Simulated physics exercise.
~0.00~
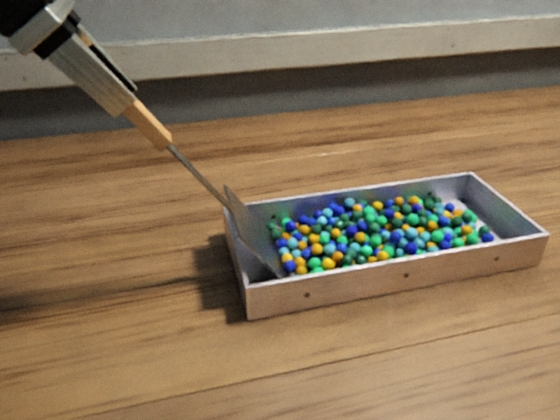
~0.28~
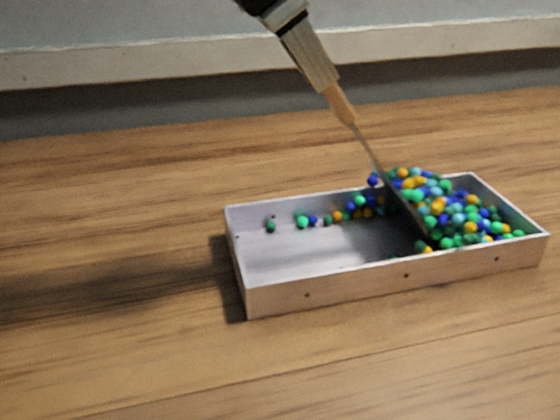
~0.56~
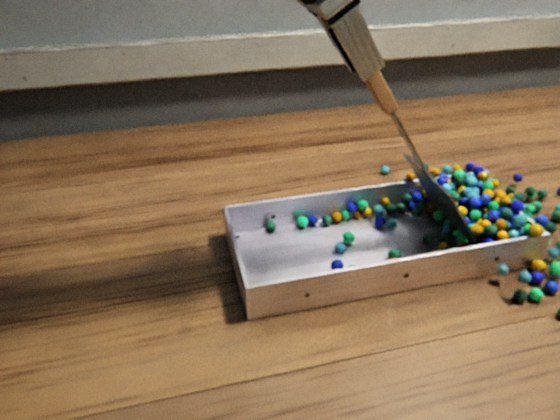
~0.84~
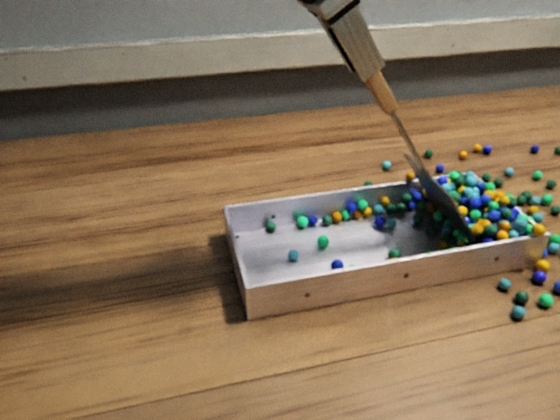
On a wooden tabletop, a shallow metal tray holds a spread of small round sweets in blue, green, teal and orange, with a robot gripper holding a spatula at its left end. The spatula sweeps right, pushing the sweets into a sloping heap and leaving a thin trail along the far side. It pushes a little farther and the heap spills over the right end onto the table. The spatula then stays put, leaning against the pile, while the spilled sweets spread out. Most remain heaped inside the tray's right end, with others scattered on the wood beyond it.
